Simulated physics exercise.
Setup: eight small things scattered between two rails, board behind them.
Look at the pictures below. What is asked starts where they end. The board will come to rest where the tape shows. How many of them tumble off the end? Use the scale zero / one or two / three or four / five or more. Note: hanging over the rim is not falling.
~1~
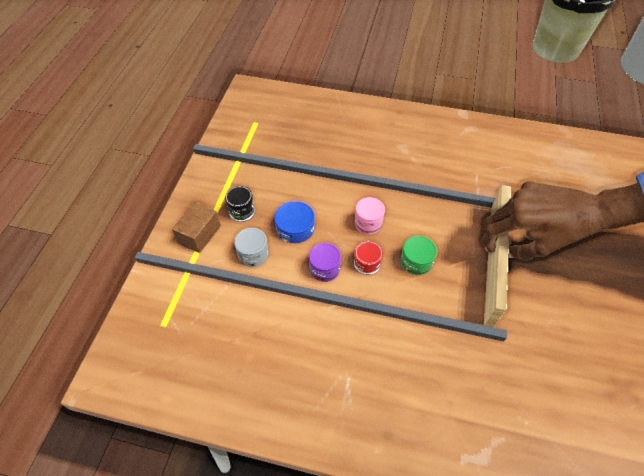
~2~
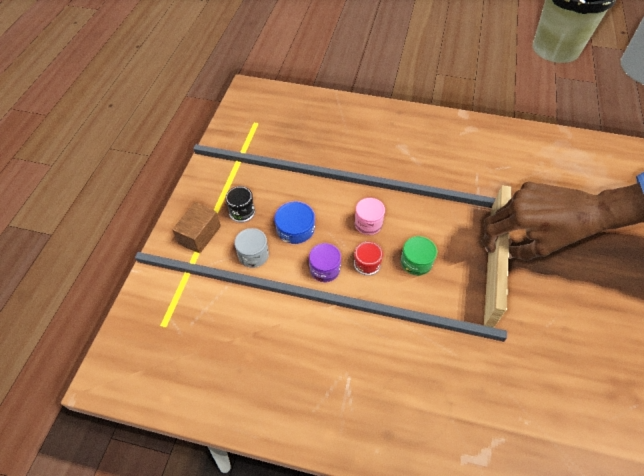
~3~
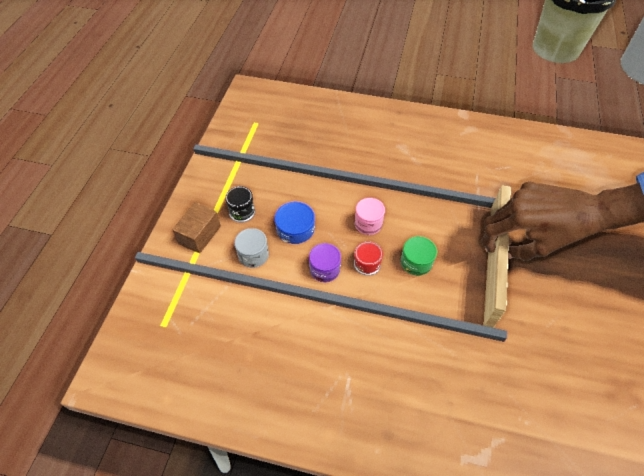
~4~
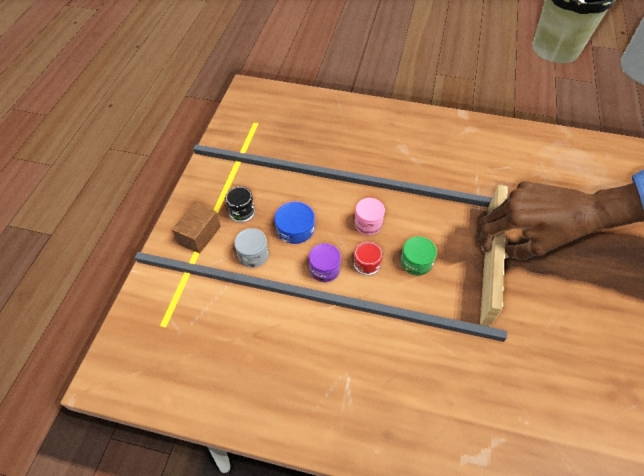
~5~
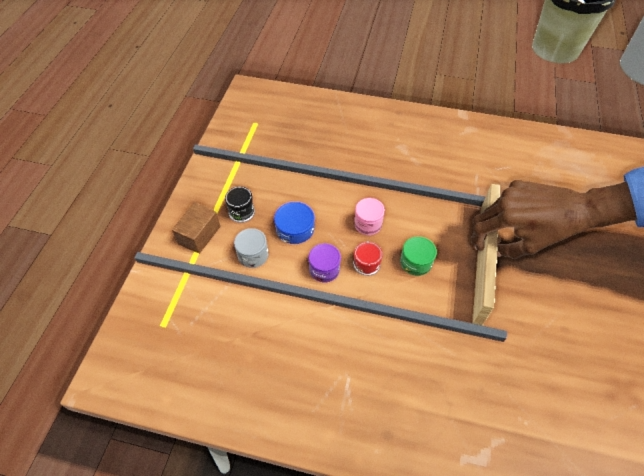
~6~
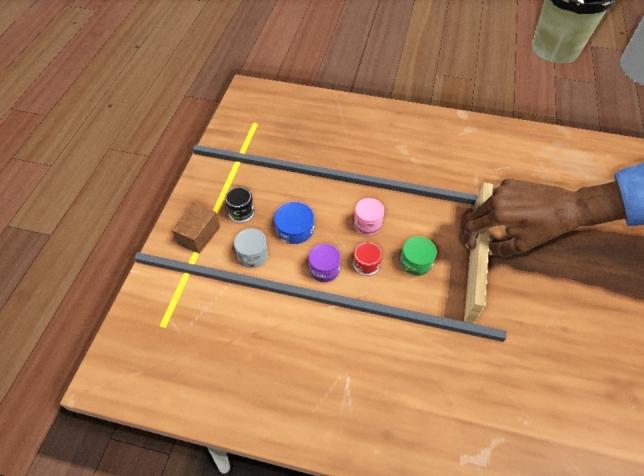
On that scale it is one or two.
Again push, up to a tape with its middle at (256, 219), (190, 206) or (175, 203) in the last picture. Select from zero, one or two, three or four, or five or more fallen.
In turn: None at all, either three or four, 5 or more.
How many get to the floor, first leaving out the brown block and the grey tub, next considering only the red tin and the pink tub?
Tally per try: 1 / 1.
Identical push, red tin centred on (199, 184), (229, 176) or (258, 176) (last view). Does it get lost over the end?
Slips off; Keeps its place; Keeps its place.
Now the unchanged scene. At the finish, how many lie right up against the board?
4 of them.
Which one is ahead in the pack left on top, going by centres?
Brown block.
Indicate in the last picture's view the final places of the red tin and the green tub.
In the last picture they sit at about (192, 224) and about (201, 201).
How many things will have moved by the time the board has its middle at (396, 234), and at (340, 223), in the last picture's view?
At the first place 3, at the second 5.
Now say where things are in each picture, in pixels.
The first picture shows brown block (197, 227); black pot (240, 204); grey tub (252, 248); board (498, 253); tape (216, 210).
The second picture shows black pot (241, 205); green tub (418, 256).
The third picture shows grey tub (252, 248); pink tub (369, 217).
The fourth picture shows brown block (197, 228); red tin (368, 259).
The fifth picture shows black pot (240, 205); board (487, 252).
The sixth picture shows brown block (197, 228); black pot (240, 205); grey tub (252, 249); board (479, 250); tape (216, 211).
Soon after, none off yet; brown block at rest near (197, 228); black pot at rest near (240, 205); grey tub at rest near (252, 249).
Then, none off yet; brown block at rest near (197, 228); black pot moved about its own width near (223, 199); grey tub moved about its own width near (226, 242).
At rest, the number that fall off is one or two; fallen, black pot.
